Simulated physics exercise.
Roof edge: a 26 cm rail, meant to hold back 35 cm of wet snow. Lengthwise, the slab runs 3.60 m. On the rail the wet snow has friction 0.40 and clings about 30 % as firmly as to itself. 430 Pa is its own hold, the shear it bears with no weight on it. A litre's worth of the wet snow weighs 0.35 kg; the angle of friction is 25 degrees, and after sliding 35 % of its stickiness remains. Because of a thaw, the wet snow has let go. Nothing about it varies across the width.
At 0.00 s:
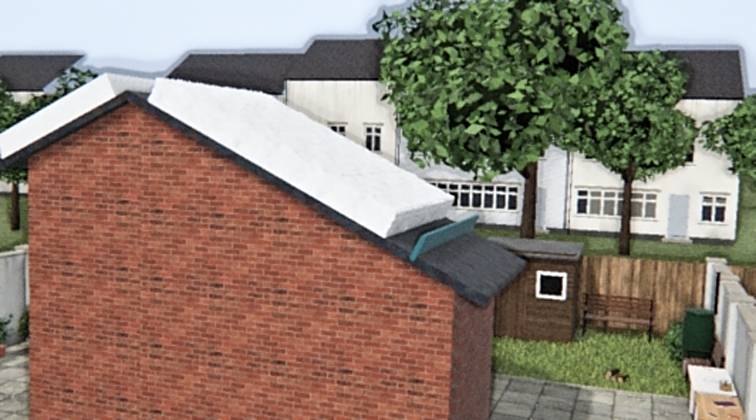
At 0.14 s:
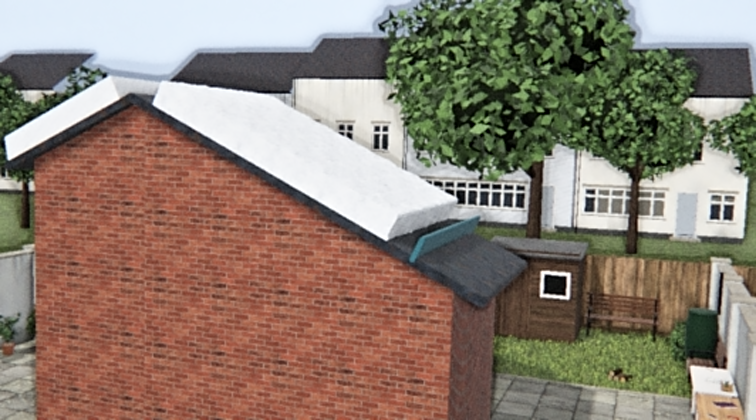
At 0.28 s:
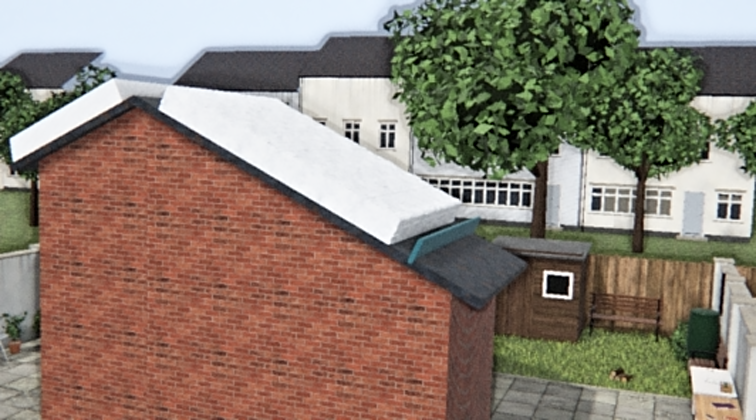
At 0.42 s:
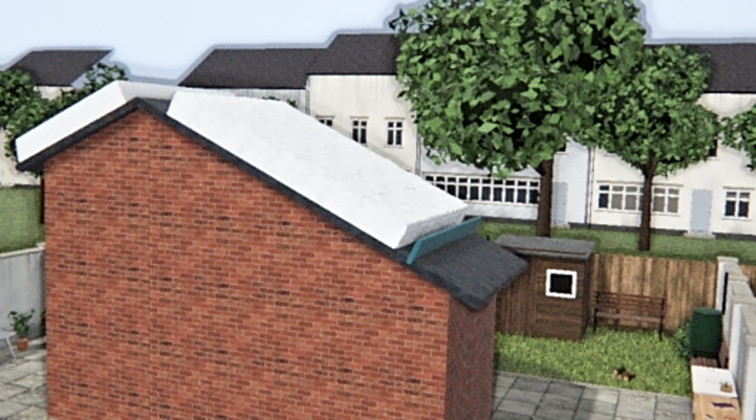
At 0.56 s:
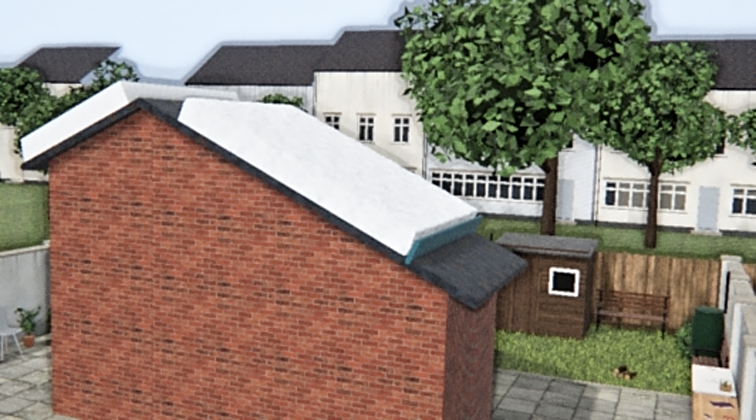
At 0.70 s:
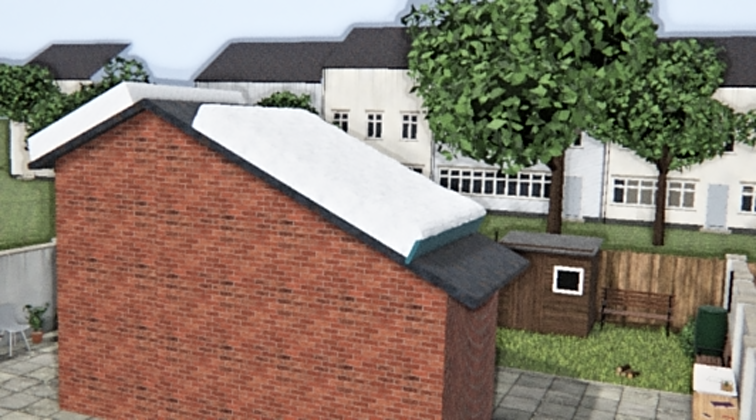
A red brick building with a dark pitched roof fills the left of a raised, outdoor view over a paved and grassy yard, with a brown shed, bench and fence at right and white houses and green trees behind. A thick white slab of snow slides slowly, then faster, down the right slope to the teal rail near the eave, baring dark roof by the ridge. Meanwhile the camera drifts gently, shifting the background rightward.
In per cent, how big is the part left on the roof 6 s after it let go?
73 %.
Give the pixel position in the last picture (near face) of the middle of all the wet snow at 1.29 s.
I'd put it at around pixel (344, 200).
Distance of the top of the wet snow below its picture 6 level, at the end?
The top ends up roughly 0.5 m below where it was in the last picture.
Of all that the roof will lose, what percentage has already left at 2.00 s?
Reading: Approx. 50 per cent.
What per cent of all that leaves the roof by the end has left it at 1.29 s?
It stands at about 0 percent.
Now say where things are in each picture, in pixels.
In the first picture, leading edge of the wet snow at (395, 212).
In the second picture, leading edge of the wet snow at (397, 215), its middle shifted 2.1 cm.
In the third picture, leading edge of the wet snow at (399, 219), its middle shifted 8.2 cm.
In the fourth picture, leading edge of the wet snow at (406, 224), its middle shifted 19 cm.
In the fifth picture, leading edge of the wet snow at (415, 231), its middle shifted 34 cm.
In the sixth picture, leading edge of the wet snow at (422, 238), its middle shifted 51 cm, 3 % of it past the rail, in one piece.
After 1.29 s, 100 % of the snow is on the roof.
After 2.00 s, 88 % of the snow is on the roof.
After 2.70 s, 78 % of the snow is on the roof.
After 3.40 s, 74 % of the snow is on the roof.
After 6.00 s, at the end, 73 % of the snow is on the roof.
